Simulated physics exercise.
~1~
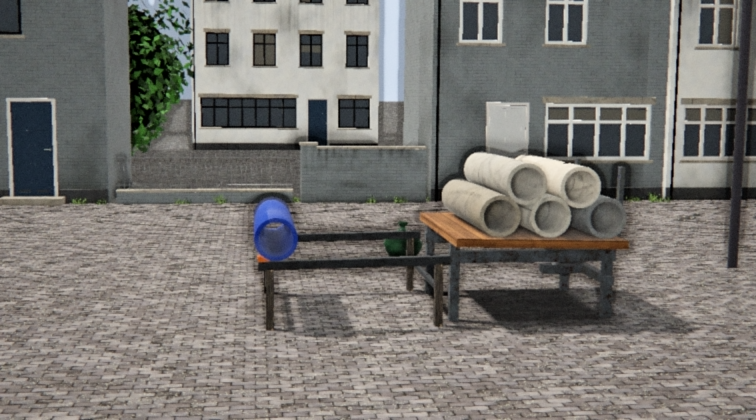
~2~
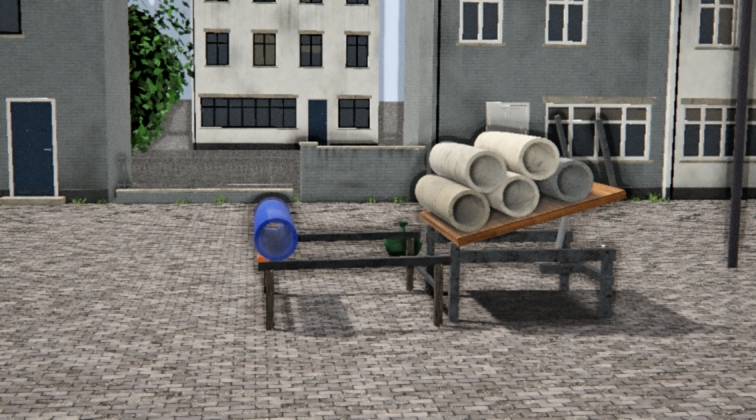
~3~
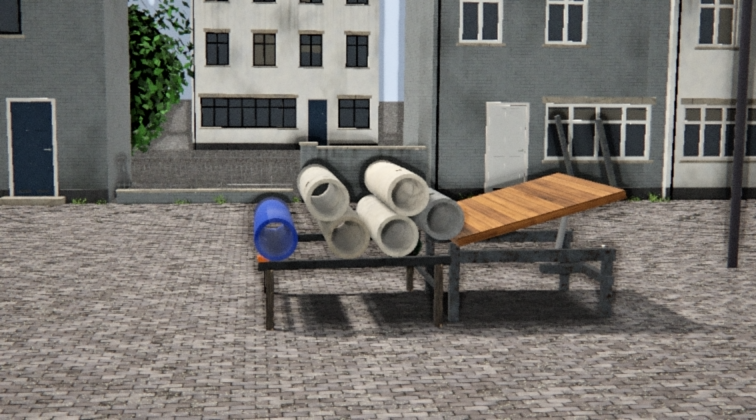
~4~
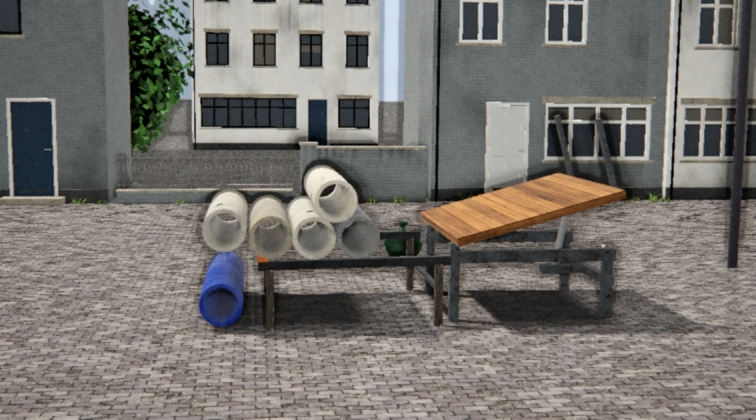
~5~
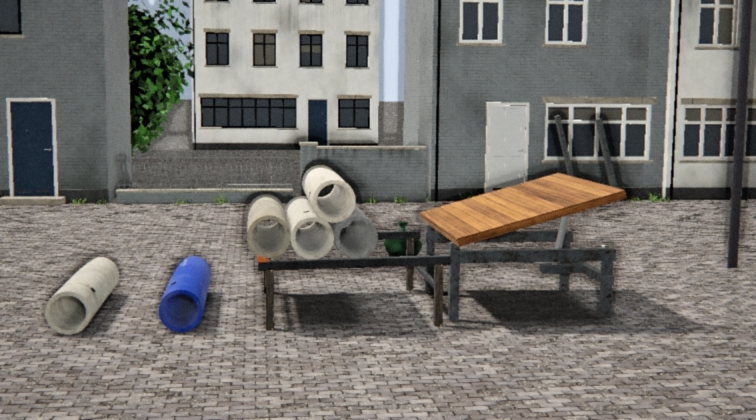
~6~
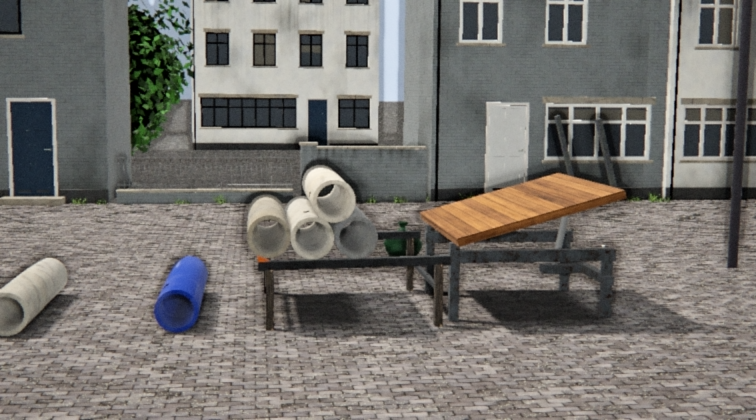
On a cobbled yard in front of some houses, a wooden table tipped up and its pale pipes rolled left onto a low rack, knocking the blue pipe to the ground; one pale pipe followed, rolling farther left, while four stayed on the rack.
